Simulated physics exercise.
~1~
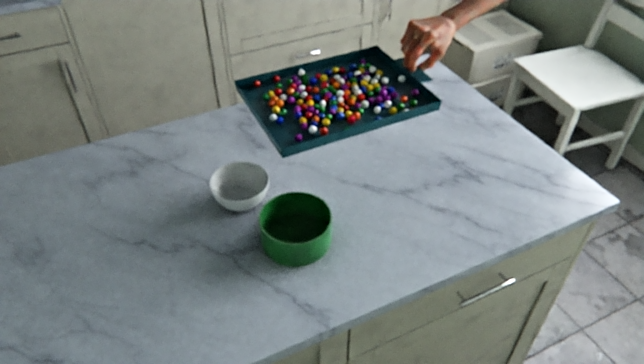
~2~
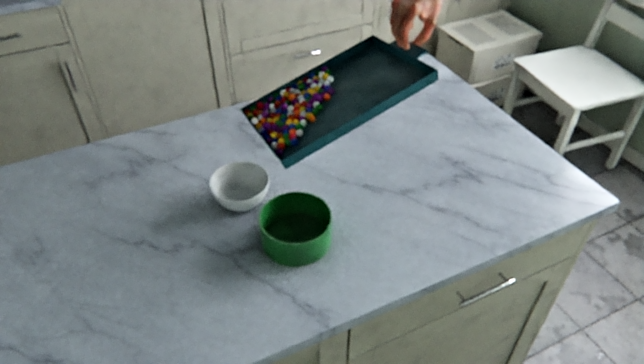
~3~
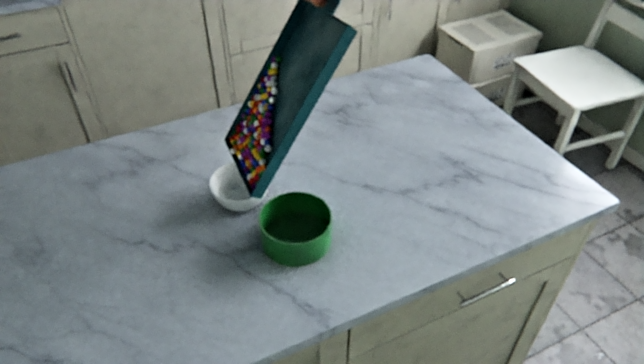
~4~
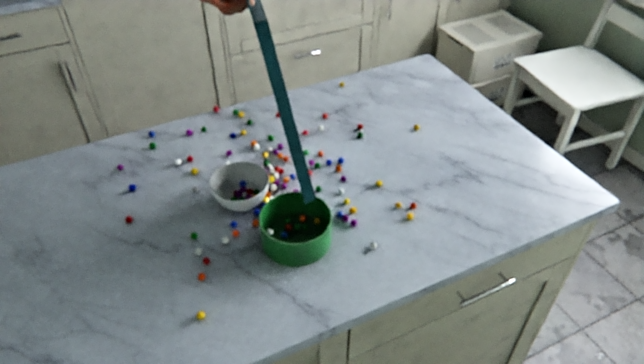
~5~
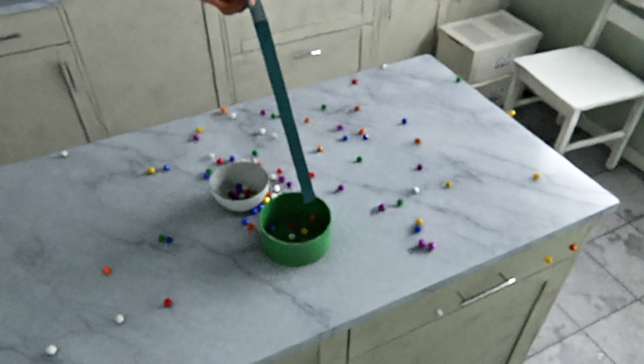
A hand tipped a dark teal tray of colorful marbles leftward over a white bowl and a green pot until it stood upright, and while a few marbles landed inside the two containers, most scattered and ended up spread across the marble countertop.
